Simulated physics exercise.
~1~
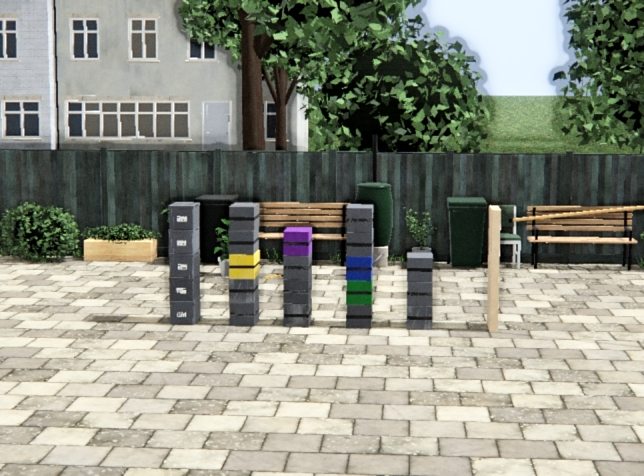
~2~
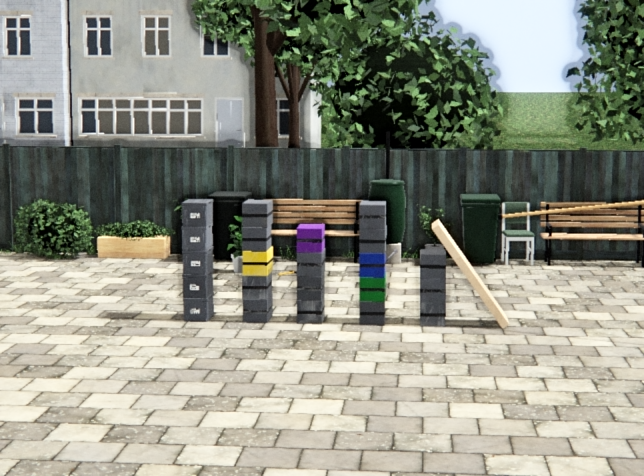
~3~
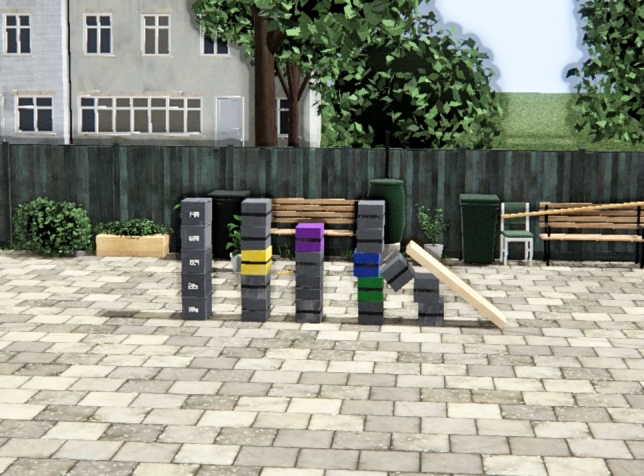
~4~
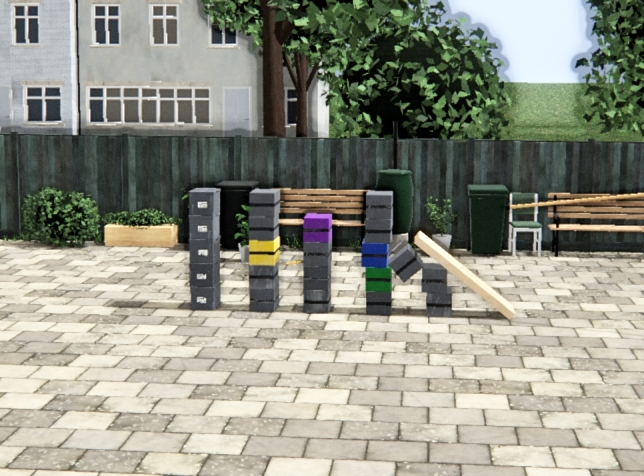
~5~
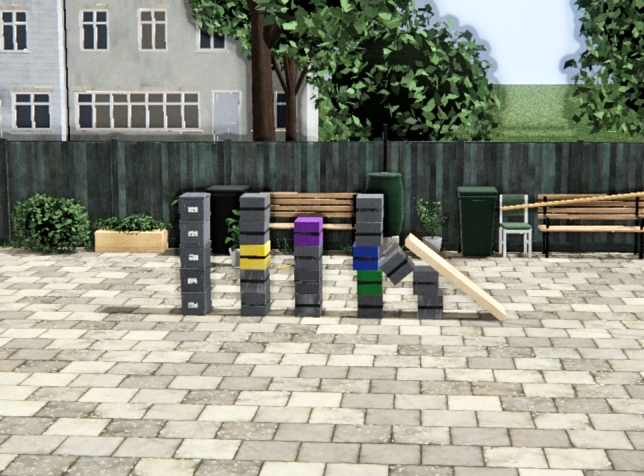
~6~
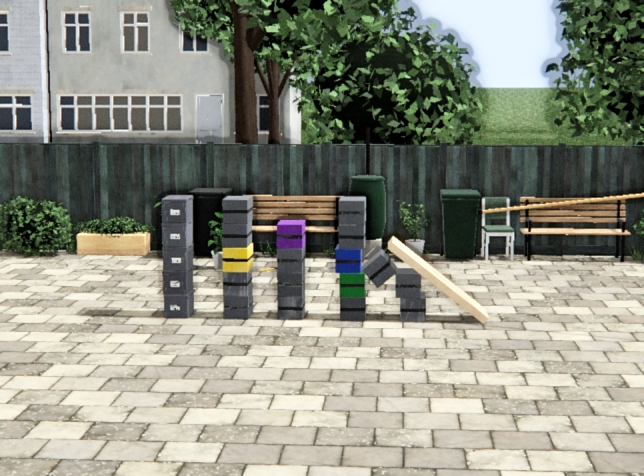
In this clip, a wooden board standing upright to the right of several columns of stacked totes tips left onto the short end stack, knocking its top loose against the neighbouring column, where it rests tilted; the board stays leaning, and the blue, green, purple and yellow totes remain up.
